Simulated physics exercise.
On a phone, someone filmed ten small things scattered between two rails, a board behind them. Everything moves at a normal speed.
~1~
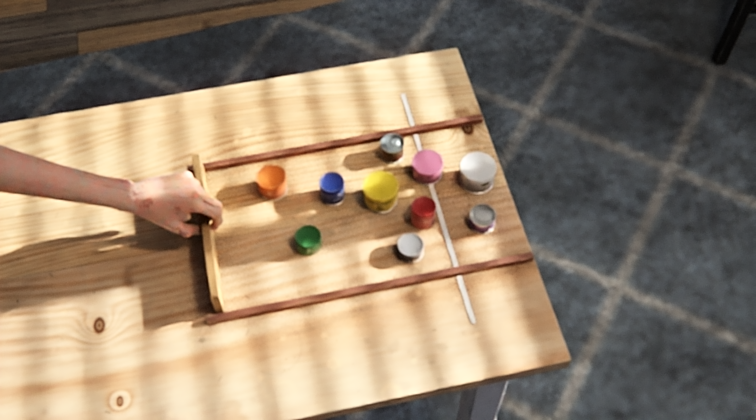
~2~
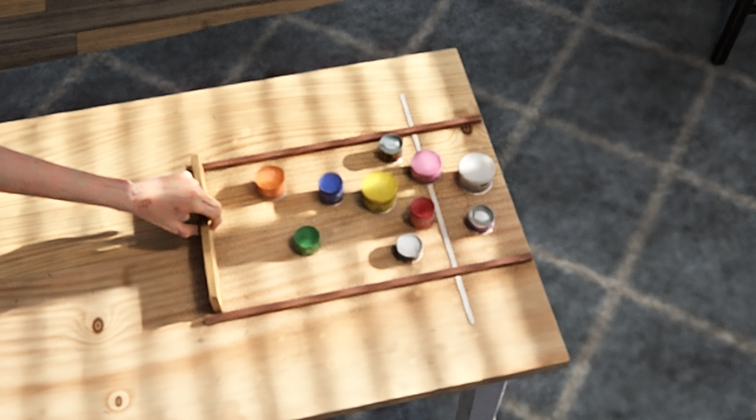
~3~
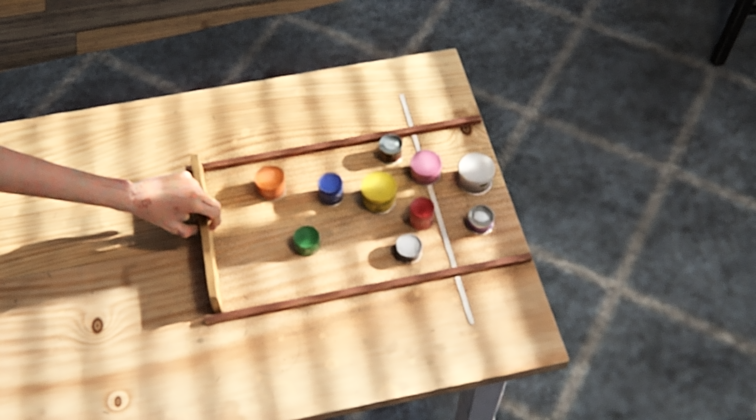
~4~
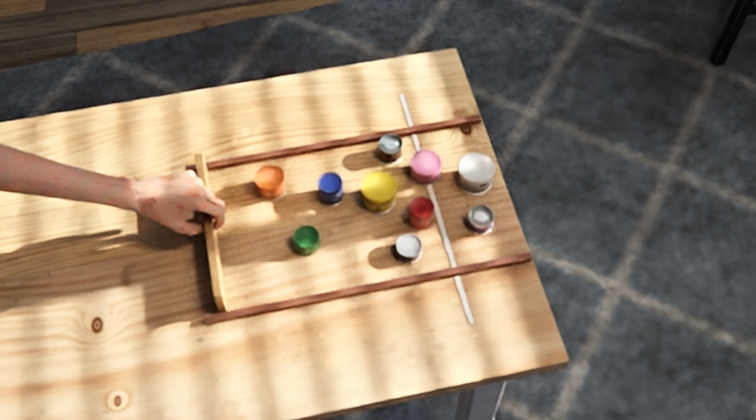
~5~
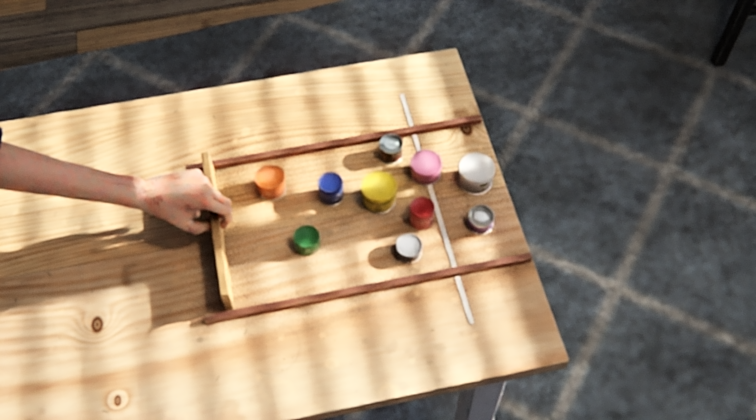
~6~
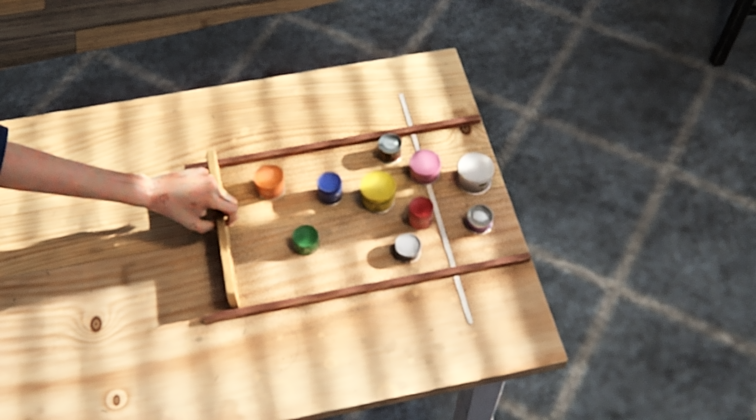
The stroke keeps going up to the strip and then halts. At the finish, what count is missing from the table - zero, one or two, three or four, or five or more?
Missing: Zero.
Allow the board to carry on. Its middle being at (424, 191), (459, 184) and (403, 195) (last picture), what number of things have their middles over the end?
Counts: 0, 2, 0.
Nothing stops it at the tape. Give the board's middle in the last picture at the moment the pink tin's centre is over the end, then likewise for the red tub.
Around (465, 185), then around (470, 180).
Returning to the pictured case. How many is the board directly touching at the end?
Looks like 4 of them, all told.
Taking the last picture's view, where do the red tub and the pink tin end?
About (478, 218), and the other about (465, 167).
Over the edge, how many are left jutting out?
The number overhanging is 1.
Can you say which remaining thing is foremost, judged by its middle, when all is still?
That's the white tin.
Soon after, none off yet; white tin at rest near (475, 174); purple pot at rest near (480, 220); pink tin at rest near (425, 168).
Then, none off yet; white tin at rest near (475, 174); purple pot at rest near (480, 220); pink tin moving near (430, 166).
At rest, the number that fall off is zero.
